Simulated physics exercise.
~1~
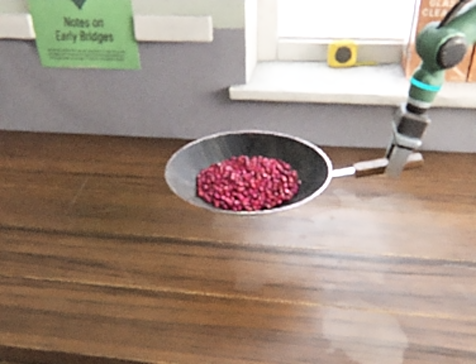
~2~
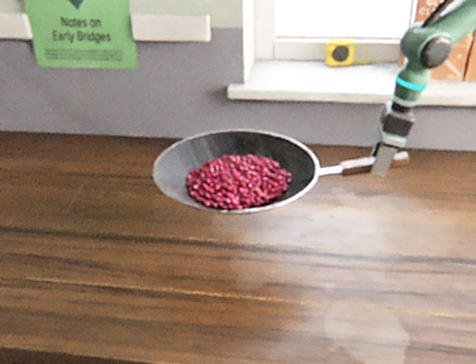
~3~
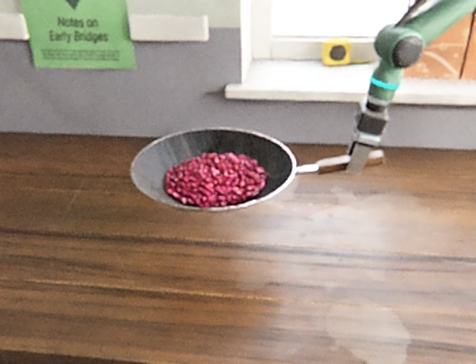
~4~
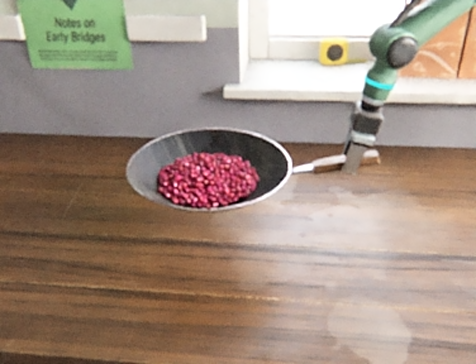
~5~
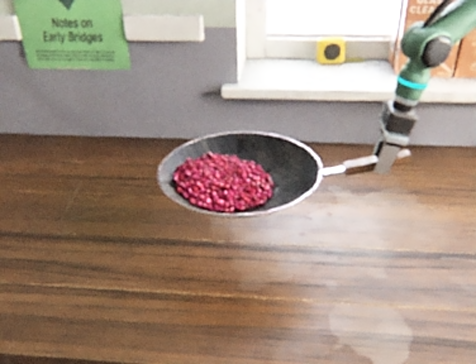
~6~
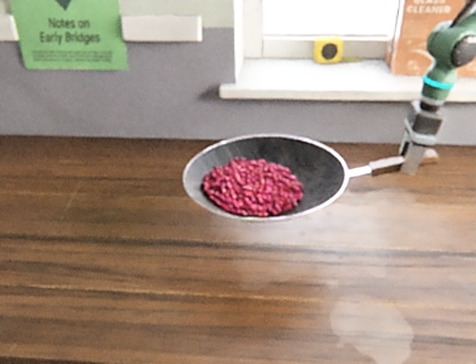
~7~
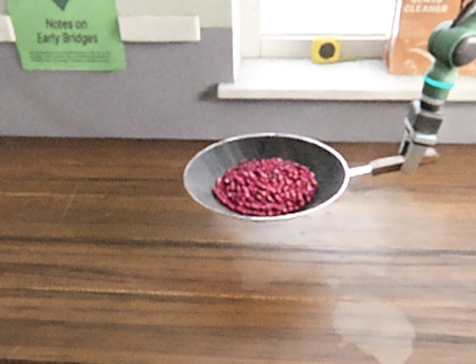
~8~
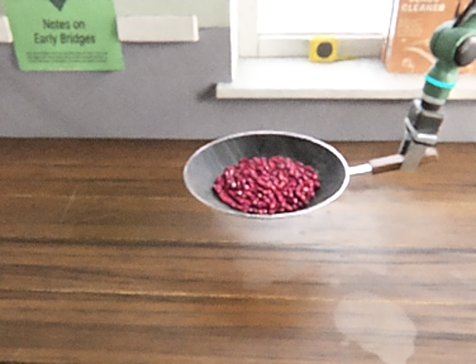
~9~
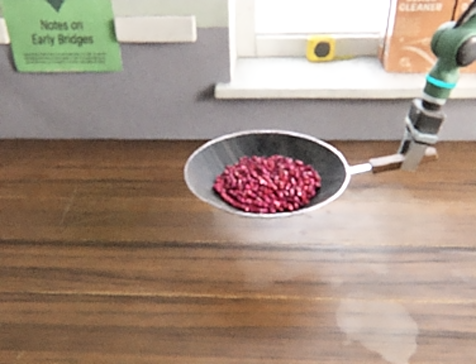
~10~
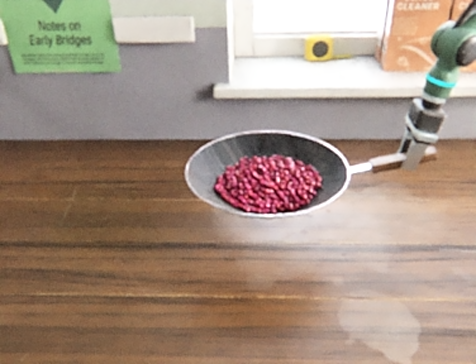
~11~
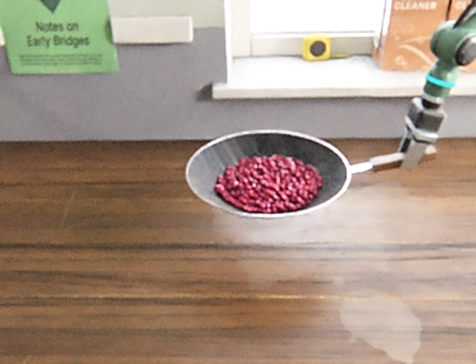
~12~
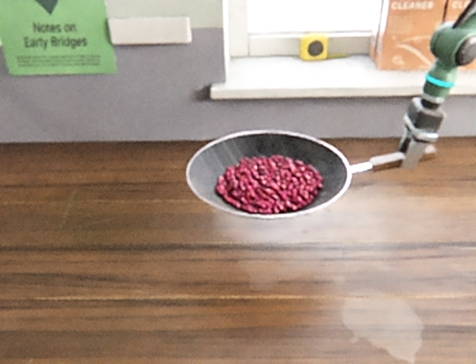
A robot arm slides a wok of dark red beads left, then right, and holds still.
